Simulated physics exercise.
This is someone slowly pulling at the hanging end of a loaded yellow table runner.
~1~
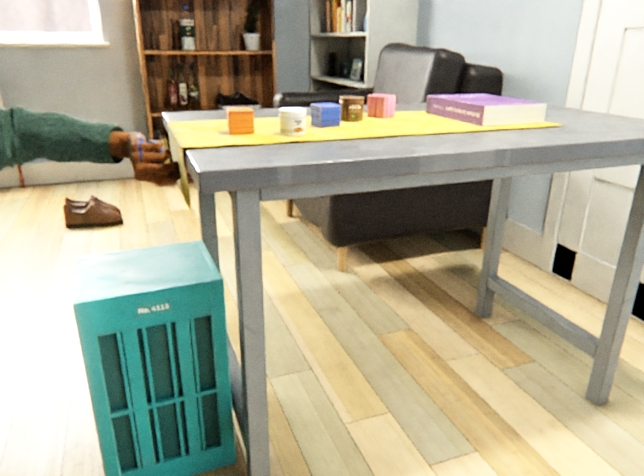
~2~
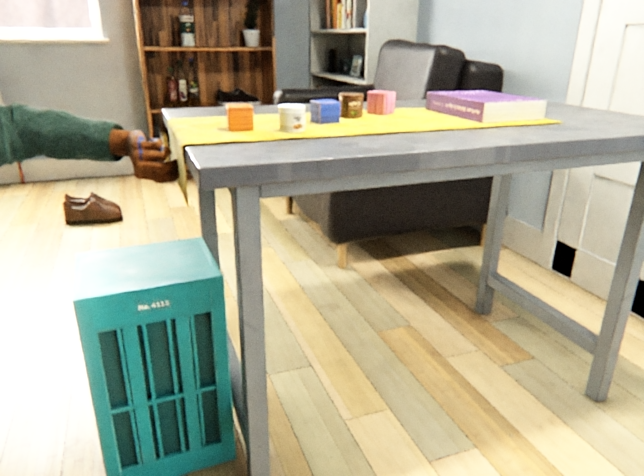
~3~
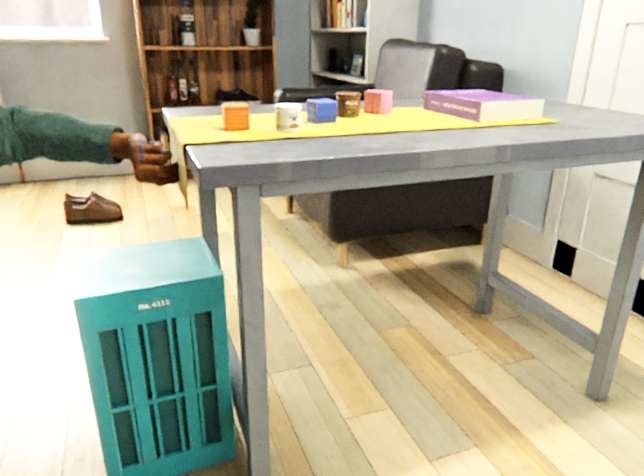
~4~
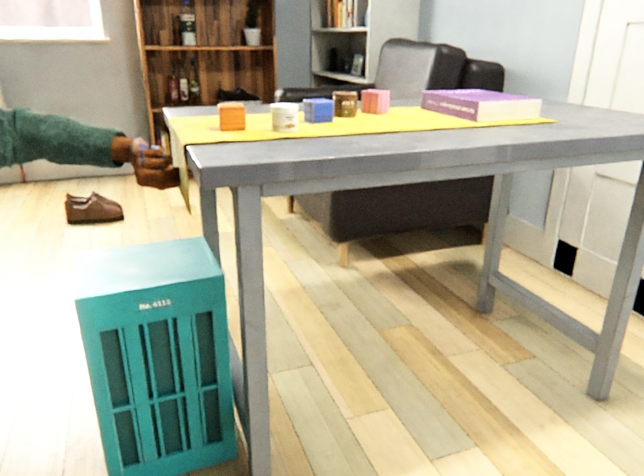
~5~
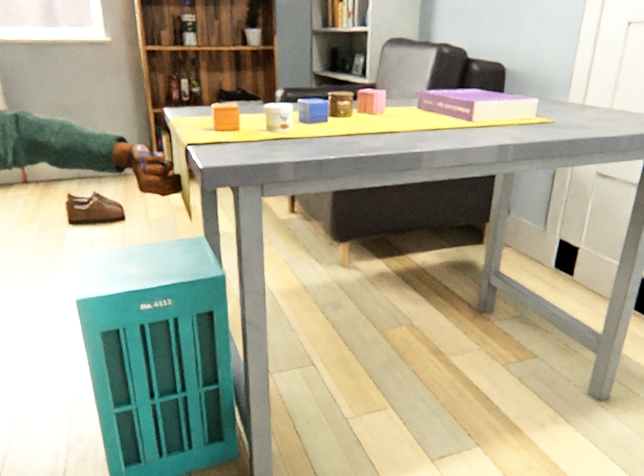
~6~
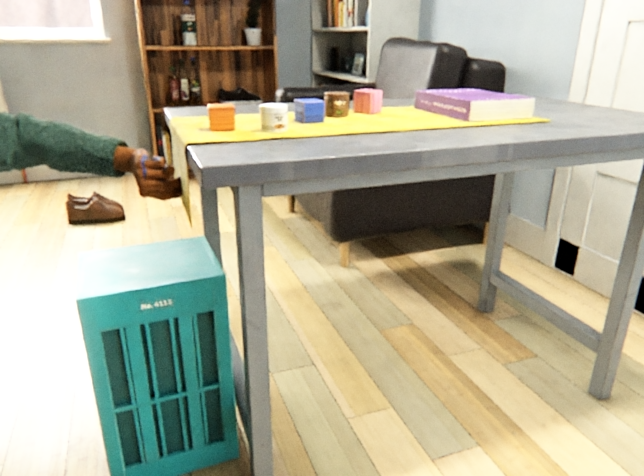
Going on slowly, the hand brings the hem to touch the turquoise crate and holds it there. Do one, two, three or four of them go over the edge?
One thing is going to come down.
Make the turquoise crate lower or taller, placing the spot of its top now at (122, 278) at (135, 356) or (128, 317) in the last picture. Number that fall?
Counts: 3 / 2.
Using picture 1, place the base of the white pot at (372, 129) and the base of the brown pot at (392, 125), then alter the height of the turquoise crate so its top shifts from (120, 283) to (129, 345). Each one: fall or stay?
White pot stays, brown pot stays.
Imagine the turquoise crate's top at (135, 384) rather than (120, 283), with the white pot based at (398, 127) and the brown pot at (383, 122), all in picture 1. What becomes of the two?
The white pot stays aboard, and the brown pot stays aboard.
Soon after, hem near (185, 232); all still up.
Then, hem on the crate; orange cube gone.
At rest, hem on the crate; orange cube gone. Over the edge go one.
